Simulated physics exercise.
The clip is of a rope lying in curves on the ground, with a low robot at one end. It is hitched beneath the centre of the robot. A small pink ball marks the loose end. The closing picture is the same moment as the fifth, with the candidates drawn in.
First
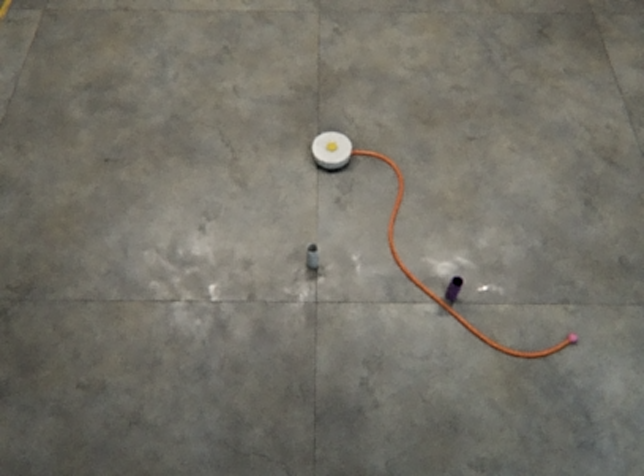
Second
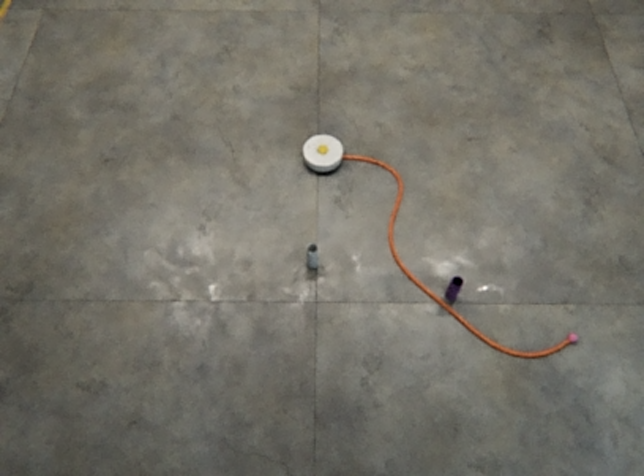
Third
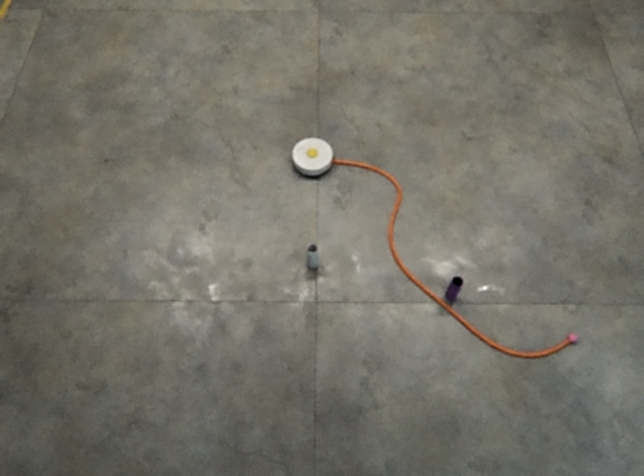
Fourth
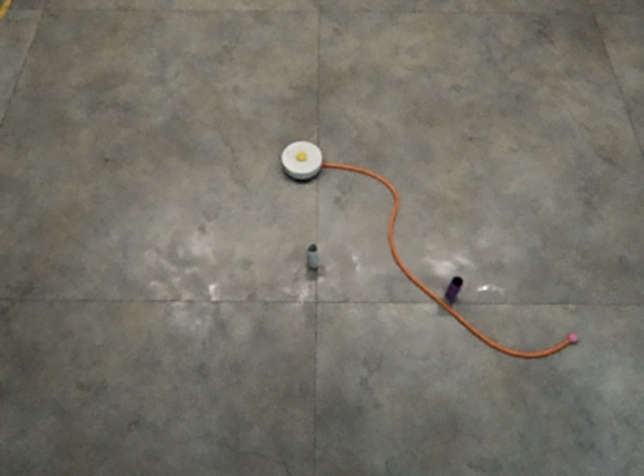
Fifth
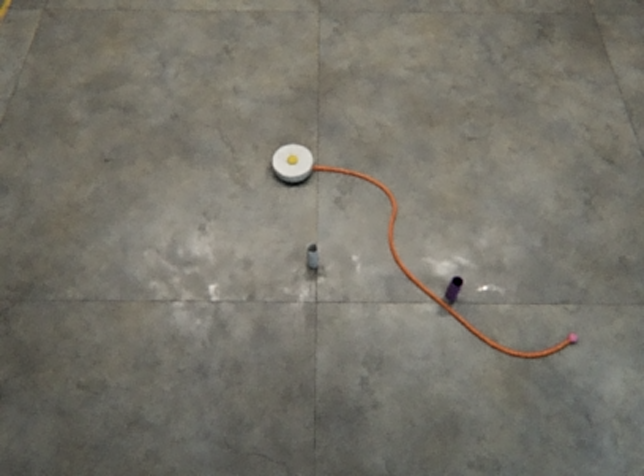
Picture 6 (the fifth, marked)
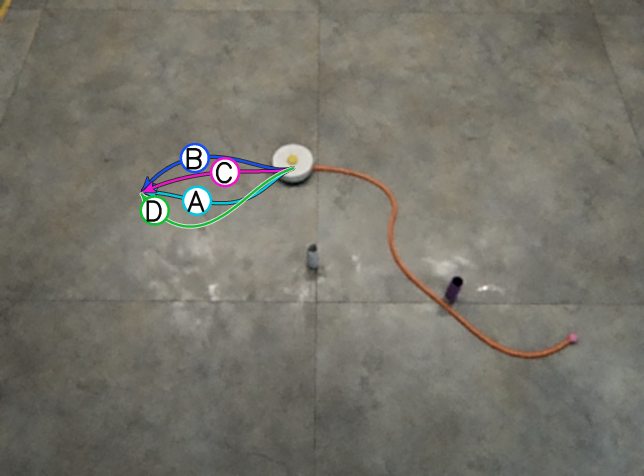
A low, round white robot with an orange rope trailing from it slid slowly a short way left across a grey floor, drawing the near end along while the rest lay still by two small posts.
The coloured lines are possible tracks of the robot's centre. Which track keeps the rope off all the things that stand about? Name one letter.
Take A.
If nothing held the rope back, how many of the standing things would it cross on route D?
One.
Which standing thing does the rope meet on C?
The purple post.
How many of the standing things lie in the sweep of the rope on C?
In all, one.
On the marked copy, A from (293, 168) via (227, 203) to (144, 193); B from (293, 168) via (214, 157) to (143, 191); C from (293, 168) via (215, 173) to (142, 192); D from (293, 168) via (218, 219) to (142, 194).
Taking A. A third of the way, robot (242, 196), middle of the rope (401, 265), free end (573, 338).
Two thirds of the way, robot (180, 193), middle of the rope (358, 263), free end (552, 344).
When it is over, robot (139, 189), middle of the rope (318, 251), free end (506, 329); nothing has been touched.
As for the rest, B meets the purple post; C meets the purple post; D meets the white post.
